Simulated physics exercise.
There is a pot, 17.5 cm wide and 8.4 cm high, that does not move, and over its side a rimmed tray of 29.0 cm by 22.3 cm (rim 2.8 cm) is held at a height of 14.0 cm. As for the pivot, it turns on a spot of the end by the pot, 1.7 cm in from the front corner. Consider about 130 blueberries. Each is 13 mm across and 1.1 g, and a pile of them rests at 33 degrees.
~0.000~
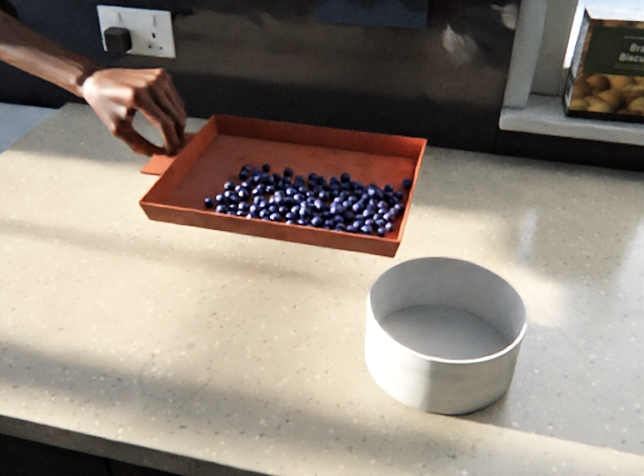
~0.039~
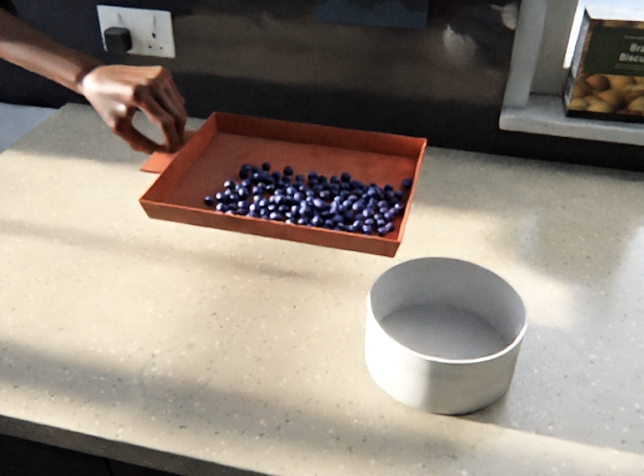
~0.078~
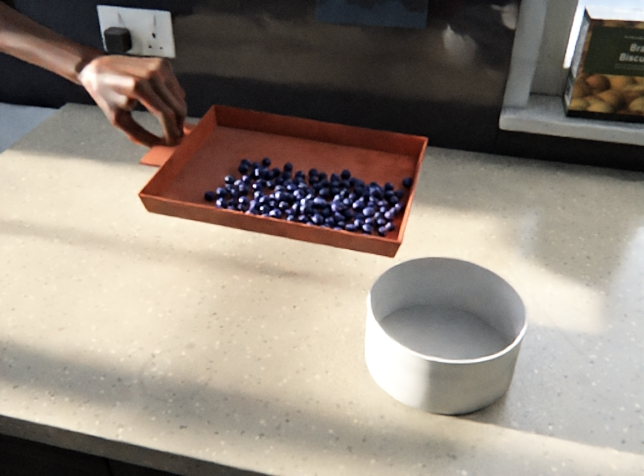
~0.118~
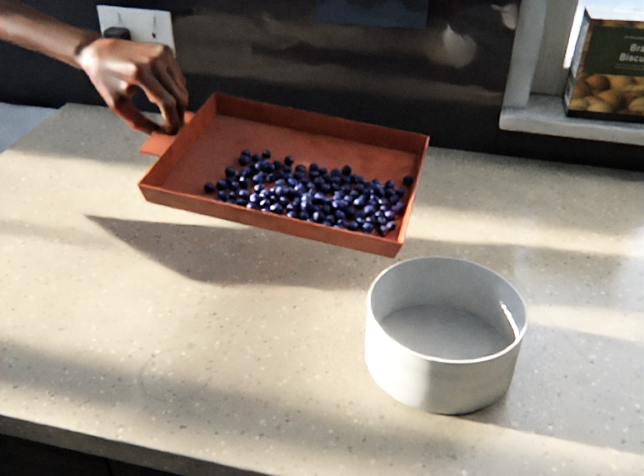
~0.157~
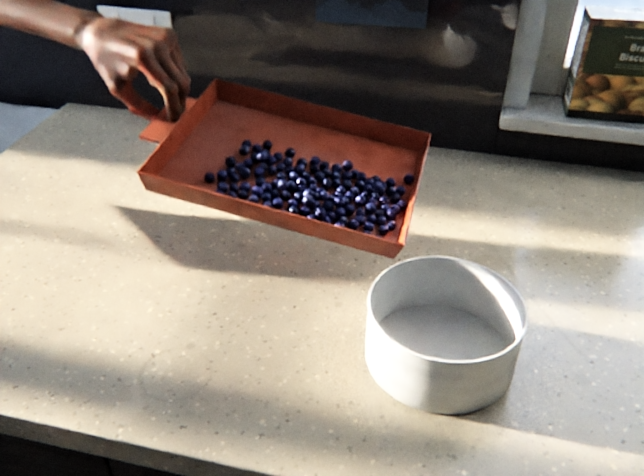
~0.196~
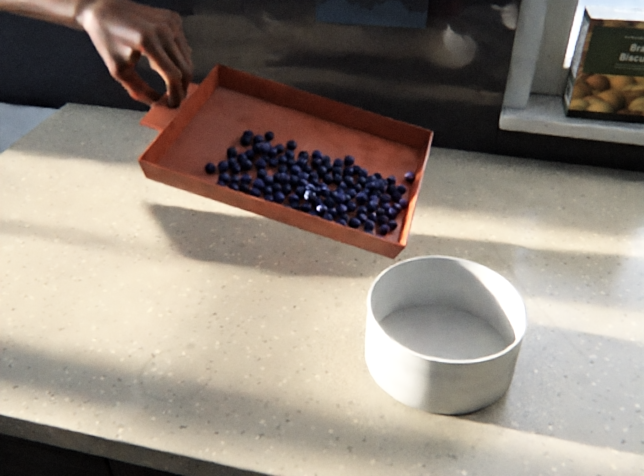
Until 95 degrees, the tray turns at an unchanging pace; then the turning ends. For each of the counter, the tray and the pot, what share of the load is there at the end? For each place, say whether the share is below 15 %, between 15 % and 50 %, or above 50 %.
Counter: A little; tray: A little; pot: The main mass.
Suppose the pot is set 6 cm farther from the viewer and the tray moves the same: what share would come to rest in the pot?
Then roughly 80 percent would land in it.
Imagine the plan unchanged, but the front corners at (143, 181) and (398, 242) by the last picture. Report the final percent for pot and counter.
The pot gets 60 and the counter 40.
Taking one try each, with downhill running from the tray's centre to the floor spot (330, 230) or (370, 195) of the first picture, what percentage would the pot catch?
That would be close to 60 per cent and then close to 40 per cent.
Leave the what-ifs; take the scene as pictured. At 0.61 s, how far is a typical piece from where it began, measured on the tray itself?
I'd say close to 3 centimetres.
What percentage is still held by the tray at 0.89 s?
100%, roughly.
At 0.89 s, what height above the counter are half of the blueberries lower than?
Some 22 cm above the counter.
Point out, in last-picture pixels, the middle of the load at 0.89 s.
Load centre: About (404, 184) px.
After 0.61 s, tilt 52 degrees; the tray holds 100 %, the pot 0 %.
Then, at 0.89 s, tilt 79 degrees; the tray holds 100 %, the pot 0 %.
After 1.27 s, tilt 95 degrees; the tray holds 20 %, the pot 75 %.
In the end, at 2.2 s, counter 5 %, tray 0 %, pot 95 %.
